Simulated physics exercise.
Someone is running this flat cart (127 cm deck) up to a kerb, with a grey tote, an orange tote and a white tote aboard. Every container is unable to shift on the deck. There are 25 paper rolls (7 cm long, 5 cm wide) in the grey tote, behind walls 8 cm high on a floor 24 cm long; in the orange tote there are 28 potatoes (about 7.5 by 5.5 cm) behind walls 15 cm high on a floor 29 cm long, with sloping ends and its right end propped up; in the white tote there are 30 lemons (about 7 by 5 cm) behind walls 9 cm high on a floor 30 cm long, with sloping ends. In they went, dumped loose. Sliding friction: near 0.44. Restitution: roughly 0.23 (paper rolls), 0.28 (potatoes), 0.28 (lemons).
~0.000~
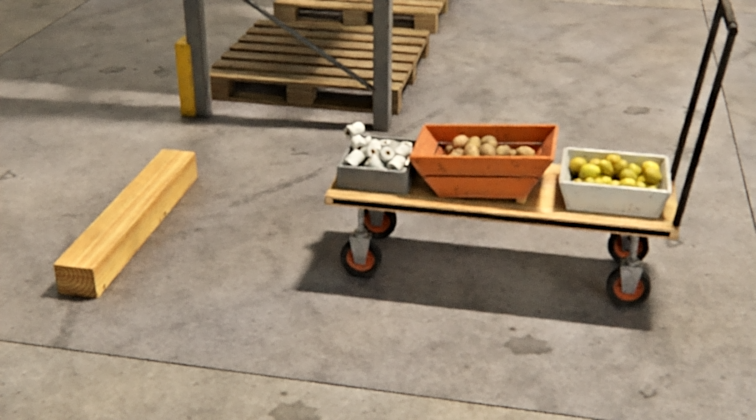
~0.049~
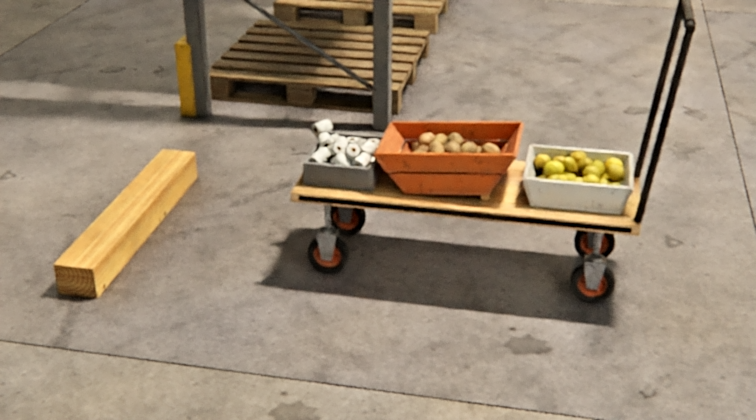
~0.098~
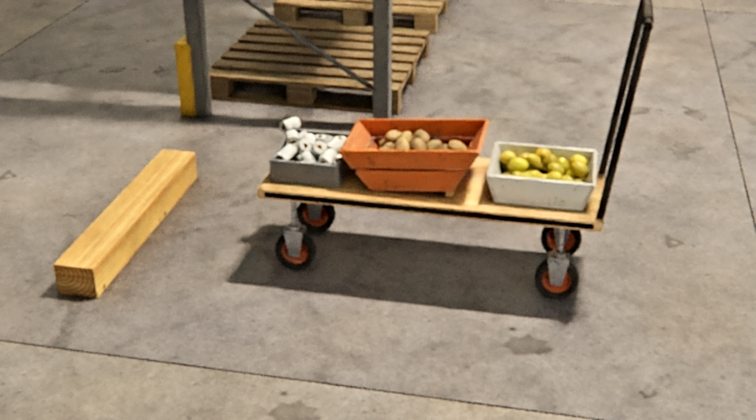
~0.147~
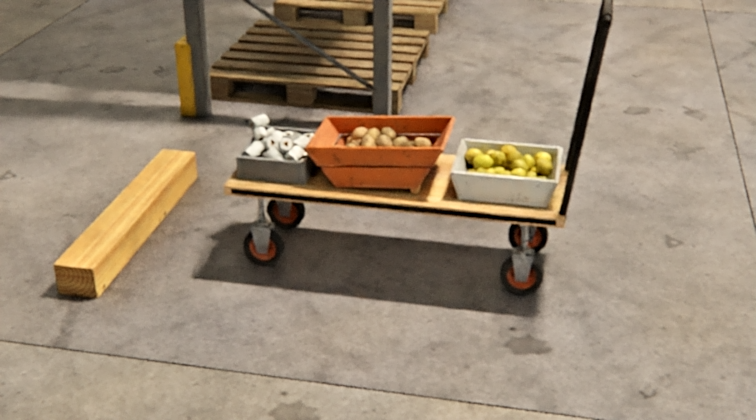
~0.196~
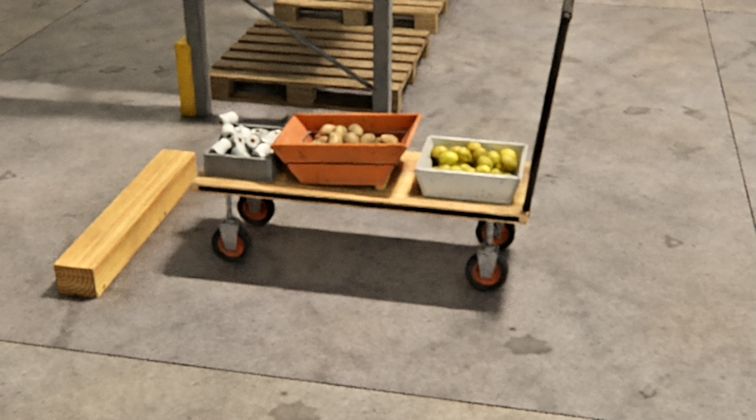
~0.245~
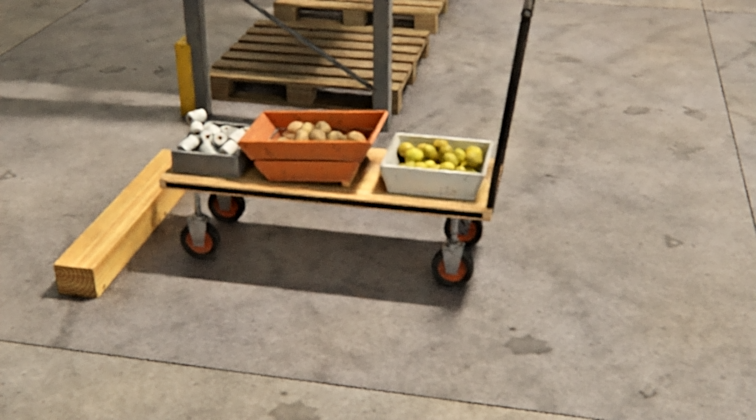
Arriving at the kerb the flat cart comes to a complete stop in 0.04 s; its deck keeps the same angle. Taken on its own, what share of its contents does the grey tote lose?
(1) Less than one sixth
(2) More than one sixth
More than one sixth (2).
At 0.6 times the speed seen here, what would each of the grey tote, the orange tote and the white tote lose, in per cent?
In that case the grey tote sheds 20 per cent, the orange tote 0 per cent and the white tote 0 per cent.
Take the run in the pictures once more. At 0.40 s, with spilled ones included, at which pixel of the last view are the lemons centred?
I'd say near (368, 156).
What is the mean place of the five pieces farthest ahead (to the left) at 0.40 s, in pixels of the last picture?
They are centred near (128, 120).
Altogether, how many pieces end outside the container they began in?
About 16 in total.
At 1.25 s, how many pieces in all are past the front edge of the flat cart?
Close to 10.
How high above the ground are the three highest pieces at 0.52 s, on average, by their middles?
Close to 64 cm up.
After 0.30 s, the wheels strike.
After 0.40 s, 3 of 25 out of the grey tote, 0 of 28 out of the orange tote and 0 of 30 out of the white tote.
After 0.52 s, 5 of 25 out of the grey tote, 3 of 28 out of the orange tote and 3 of 30 out of the white tote.
After 0.75 s, 8 of 25 out of the grey tote, 5 of 28 out of the orange tote and 4 of 30 out of the white tote.
Outcome (at 1.25 s), 8 of 25 out of the grey tote, 5 of 28 out of the orange tote and 4 of 30 out of the white tote. Asked share, 8 of 25, 32 per cent.
